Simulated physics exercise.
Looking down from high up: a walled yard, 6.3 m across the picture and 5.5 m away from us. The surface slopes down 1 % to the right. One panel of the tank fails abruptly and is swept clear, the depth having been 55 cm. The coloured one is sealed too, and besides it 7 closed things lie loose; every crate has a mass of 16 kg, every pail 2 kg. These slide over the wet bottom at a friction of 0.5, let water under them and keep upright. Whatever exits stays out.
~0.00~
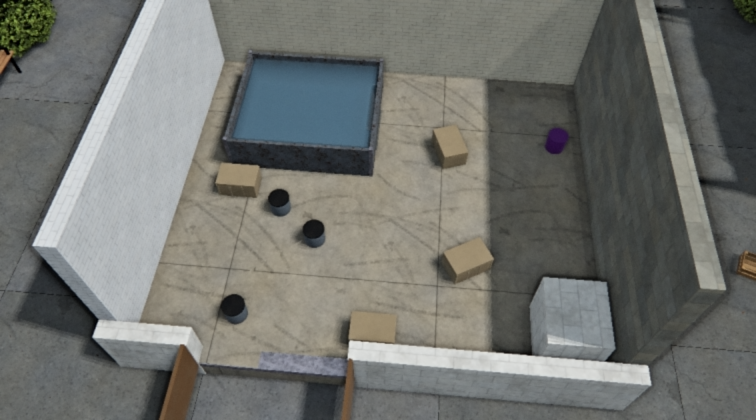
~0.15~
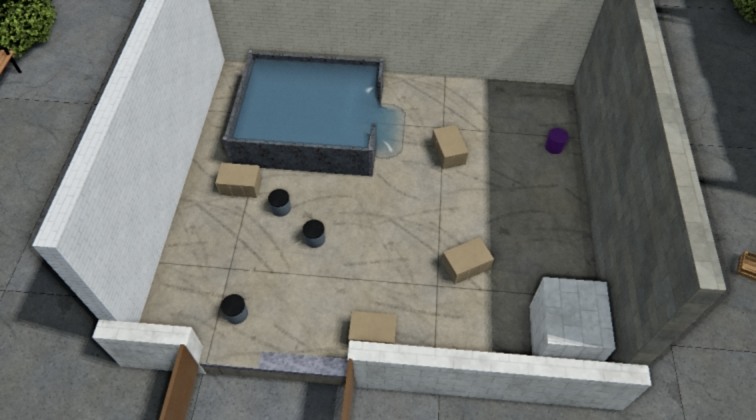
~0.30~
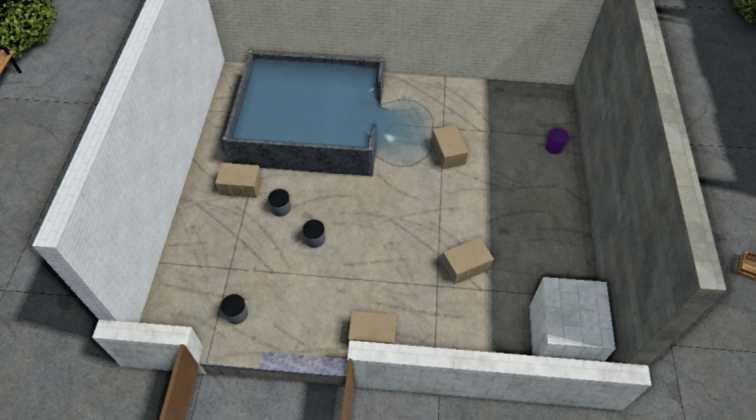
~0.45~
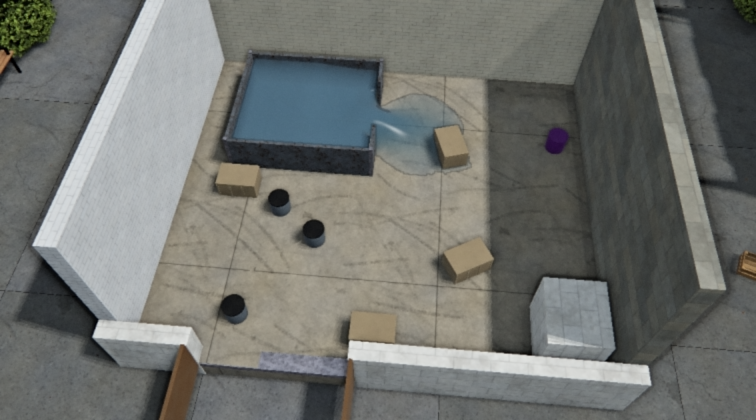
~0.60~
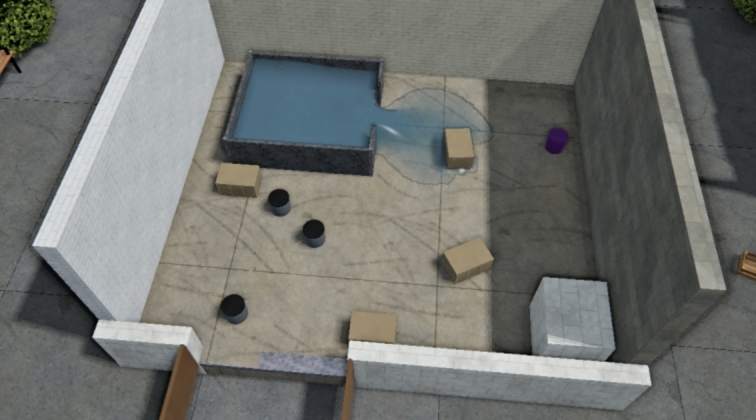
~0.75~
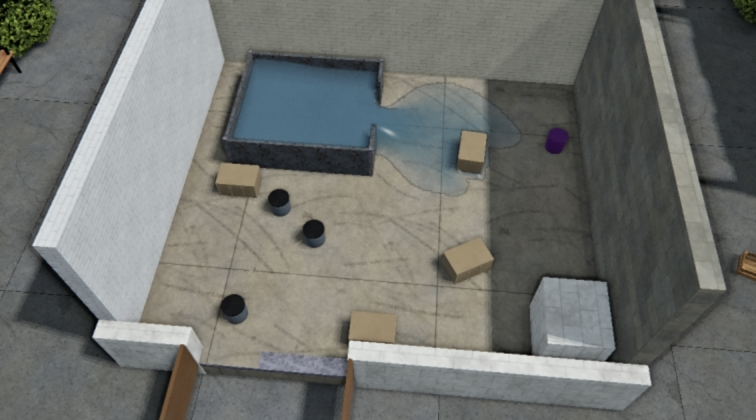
A walled yard with a pale, stained floor is seen from high above by a still camera. A blue water tank with dark sides stands at the upper left, with tan boxes and three black pails about the floor, a purple pail at the right and a whitish block at the lower right. Water pours through a gap in the tank's right side, spreads rightward across the floor, and pushes the nearest box slightly right, turning it.
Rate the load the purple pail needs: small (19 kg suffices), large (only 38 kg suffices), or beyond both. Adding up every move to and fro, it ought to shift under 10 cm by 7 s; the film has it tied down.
Large.
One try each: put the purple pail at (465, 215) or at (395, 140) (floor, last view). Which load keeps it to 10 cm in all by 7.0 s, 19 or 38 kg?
In turn: The lighter suffices; both fail.
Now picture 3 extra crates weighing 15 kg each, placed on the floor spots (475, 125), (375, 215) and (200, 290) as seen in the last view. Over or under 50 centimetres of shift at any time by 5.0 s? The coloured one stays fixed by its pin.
In that order: Over, less, under.
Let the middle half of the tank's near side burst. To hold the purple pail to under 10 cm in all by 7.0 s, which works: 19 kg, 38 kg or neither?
Then the smaller load will do.
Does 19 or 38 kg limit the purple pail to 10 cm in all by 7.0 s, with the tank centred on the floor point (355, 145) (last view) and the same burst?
Well, in that case you need the heavier one.
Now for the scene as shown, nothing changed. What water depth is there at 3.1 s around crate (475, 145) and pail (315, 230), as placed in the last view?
I'd estimate 14 cm for the first and 0 cm for the second.
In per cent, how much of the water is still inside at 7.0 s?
Somewhere near 100 percent, give or take.
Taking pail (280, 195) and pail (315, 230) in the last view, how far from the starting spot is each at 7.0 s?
In order, they end up 0 cm and 20 cm from where they began.
After 1.4 s the purple pail would be 0 cm from its start with 19 kg and 0 cm from its start with 38 kg; 7 cm of water round it then.
After 3.1 s the purple pail would be 12 cm from its start with 19 kg and 0 cm from its start with 38 kg; 21 cm of water round it then.
After 4.9 s the purple pail would be 26 cm from its start with 19 kg and 0 cm from its start with 38 kg; 12 cm of water round it then.
After 7.0 s the purple pail would be 26 cm from its start with 19 kg and 0 cm from its start with 38 kg; 13 cm of water round it then.
